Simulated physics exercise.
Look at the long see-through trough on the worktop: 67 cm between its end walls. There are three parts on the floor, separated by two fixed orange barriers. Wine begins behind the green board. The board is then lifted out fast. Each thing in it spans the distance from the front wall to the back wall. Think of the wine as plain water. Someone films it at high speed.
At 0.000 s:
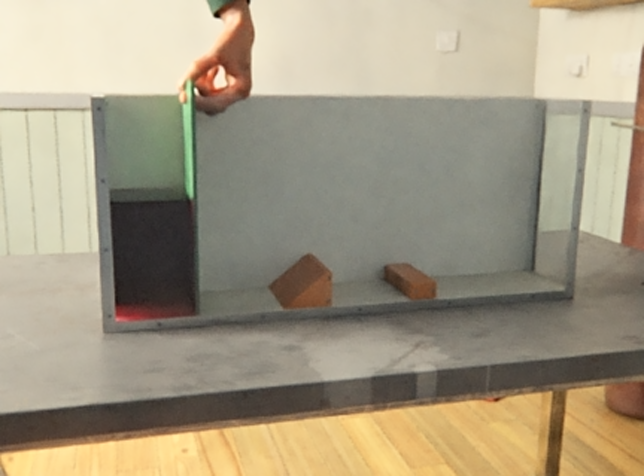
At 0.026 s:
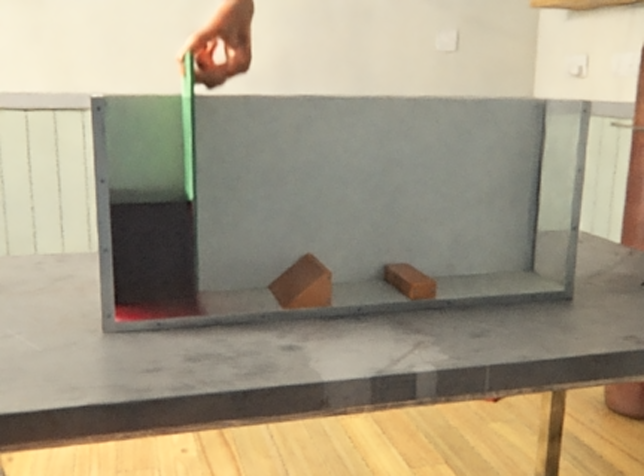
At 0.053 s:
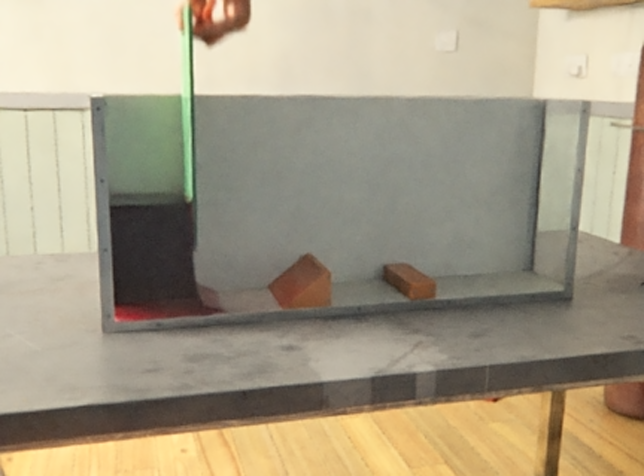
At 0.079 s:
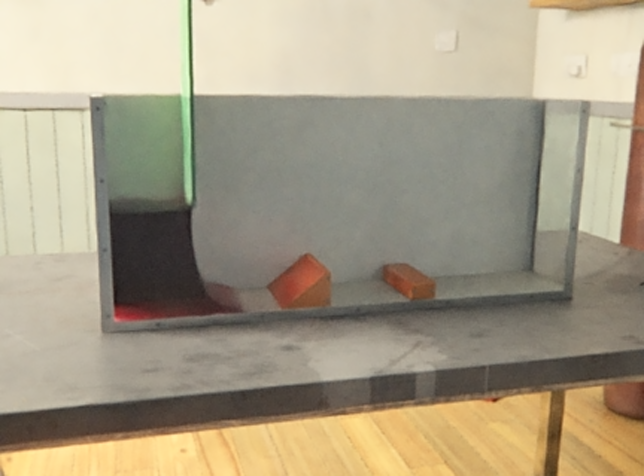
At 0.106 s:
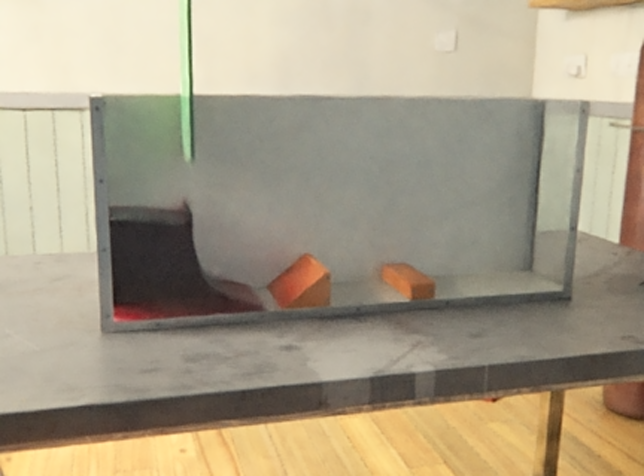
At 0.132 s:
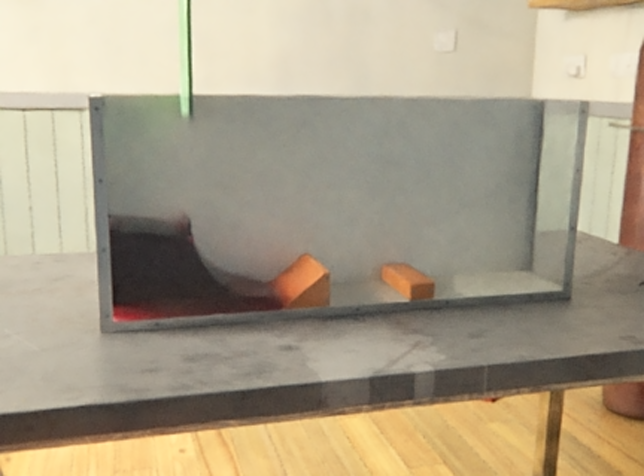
A hand lifts the green board, and dark red liquid slumps rightward to the nearest block.
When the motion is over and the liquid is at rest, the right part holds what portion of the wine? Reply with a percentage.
The right part holds roughly 28 per cent of the wine.
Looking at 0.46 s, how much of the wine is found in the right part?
Near 20 in a hundred.
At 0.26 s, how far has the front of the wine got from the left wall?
About 40 cm.
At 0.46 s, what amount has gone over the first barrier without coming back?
About 38 %.
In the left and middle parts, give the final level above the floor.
It settles at close to 3.5 cm and close to 2.5 cm.
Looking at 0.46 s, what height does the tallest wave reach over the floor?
Peak height: Approx. 7.5 cm.
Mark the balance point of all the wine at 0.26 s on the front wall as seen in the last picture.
Centre of mass, last view: Approx. (231, 285).
By 0.26 s 85 per cent is still short of the first barrier, 0 is over the second.
By 0.46 s 61 per cent is still short of the first barrier, 20 is over the second.
By 0.81 s 53 per cent is still short of the first barrier, 31 is over the second.
At rest it is 52 per cent left, 20 middle, 29 right.
